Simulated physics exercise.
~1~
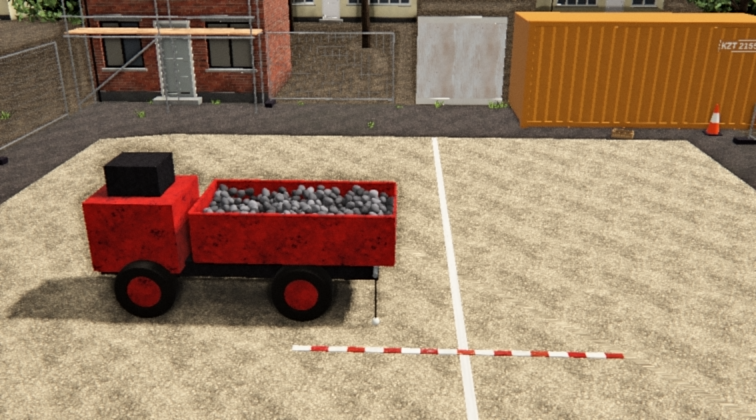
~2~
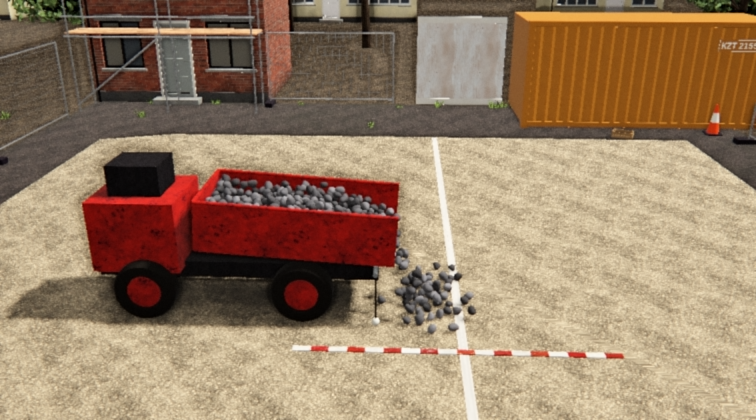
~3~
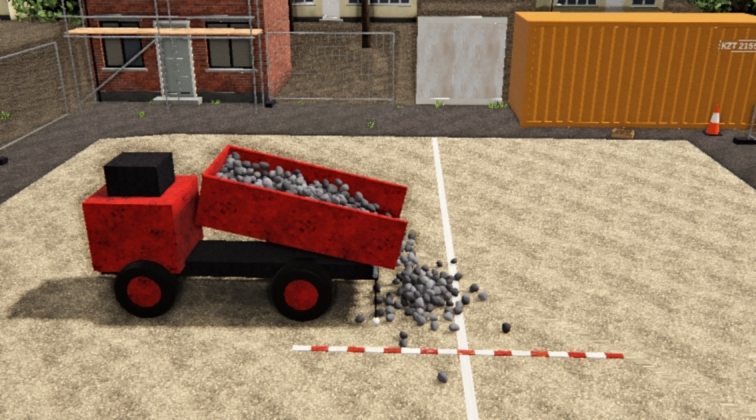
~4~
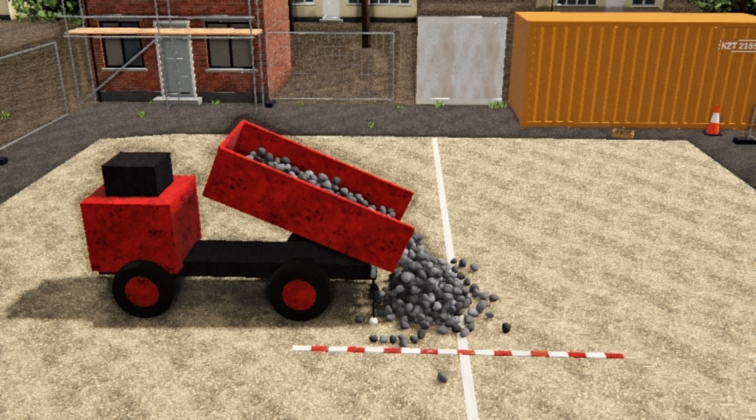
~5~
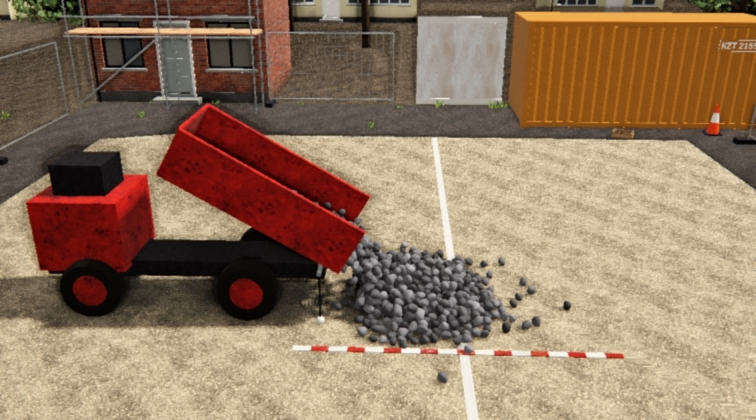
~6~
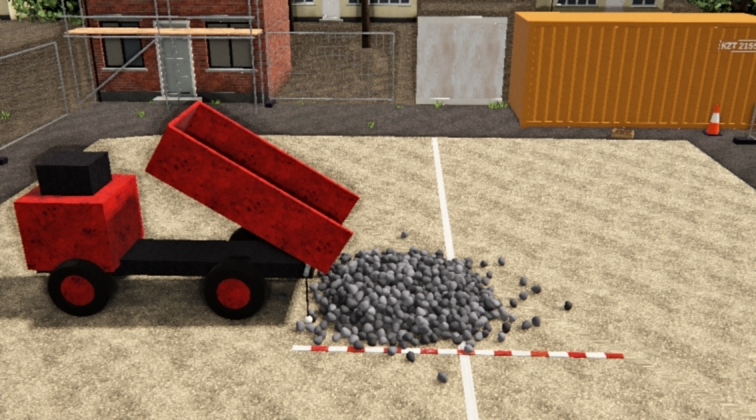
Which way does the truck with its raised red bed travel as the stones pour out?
It moves to the left, drawing away from the heap of grey stones.
In a yard, a red truck tips out grey stones and moves left, leaving a heap.
